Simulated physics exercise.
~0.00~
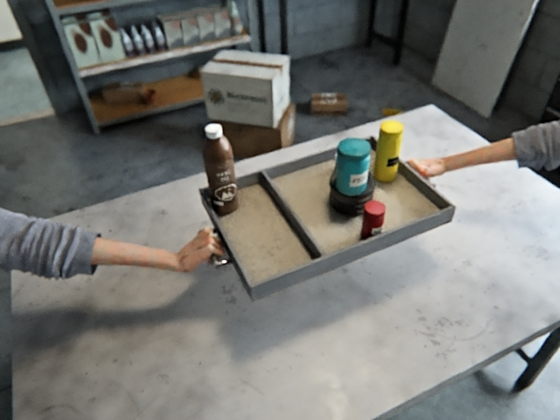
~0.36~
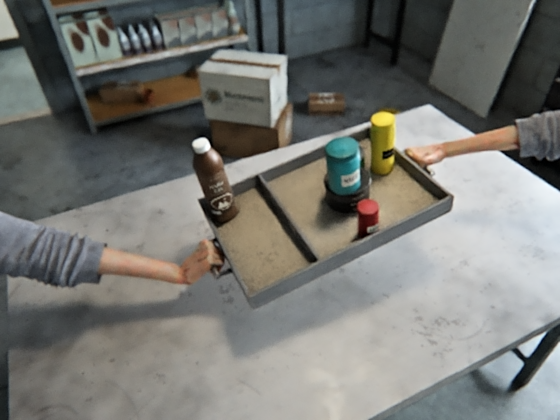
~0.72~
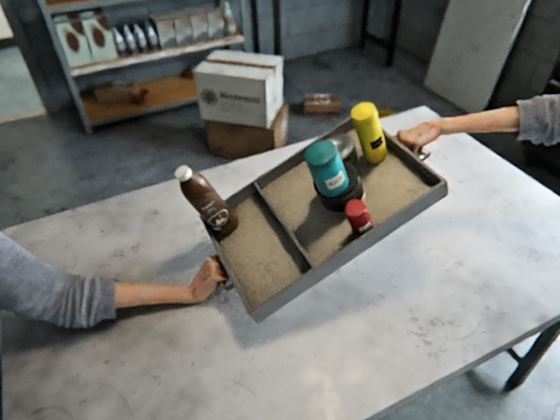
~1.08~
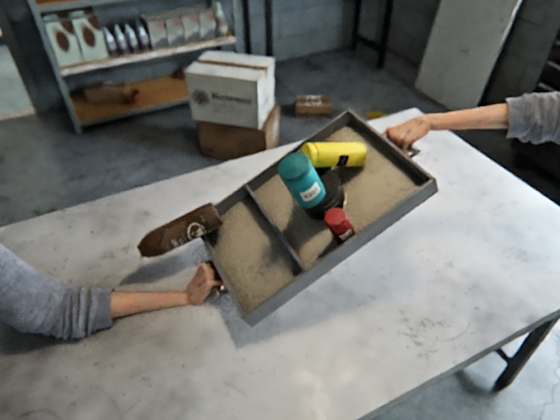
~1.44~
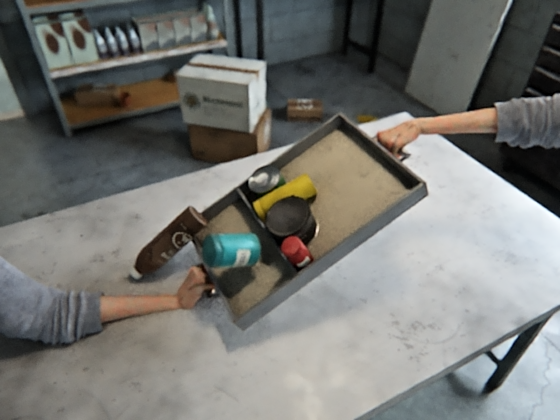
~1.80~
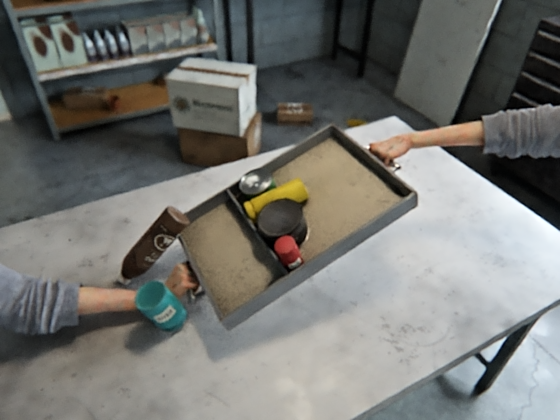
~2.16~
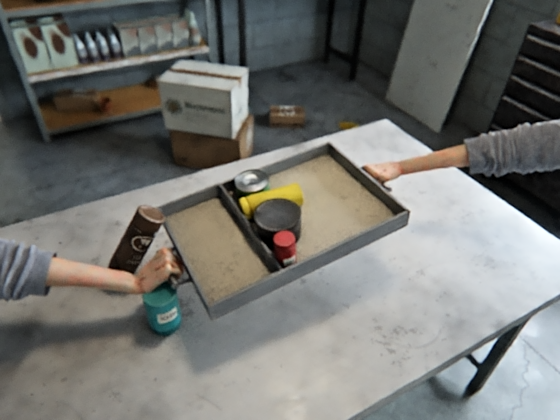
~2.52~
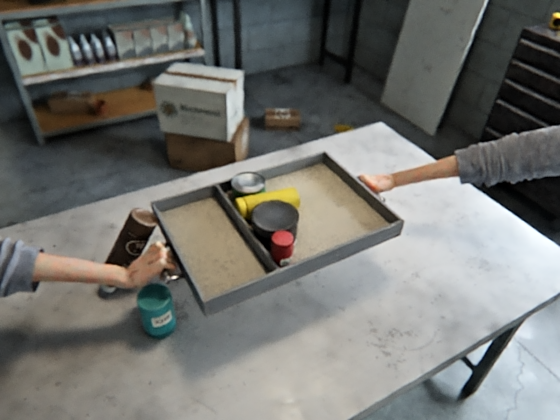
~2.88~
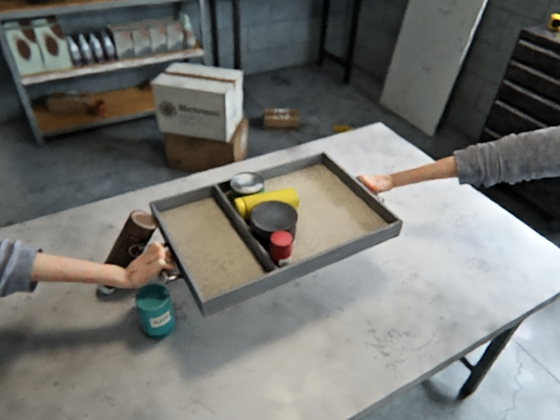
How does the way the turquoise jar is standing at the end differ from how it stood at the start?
At the start the turquoise jar stands upright on the tray, but at the end it is upside down, off the tray near the left hand.
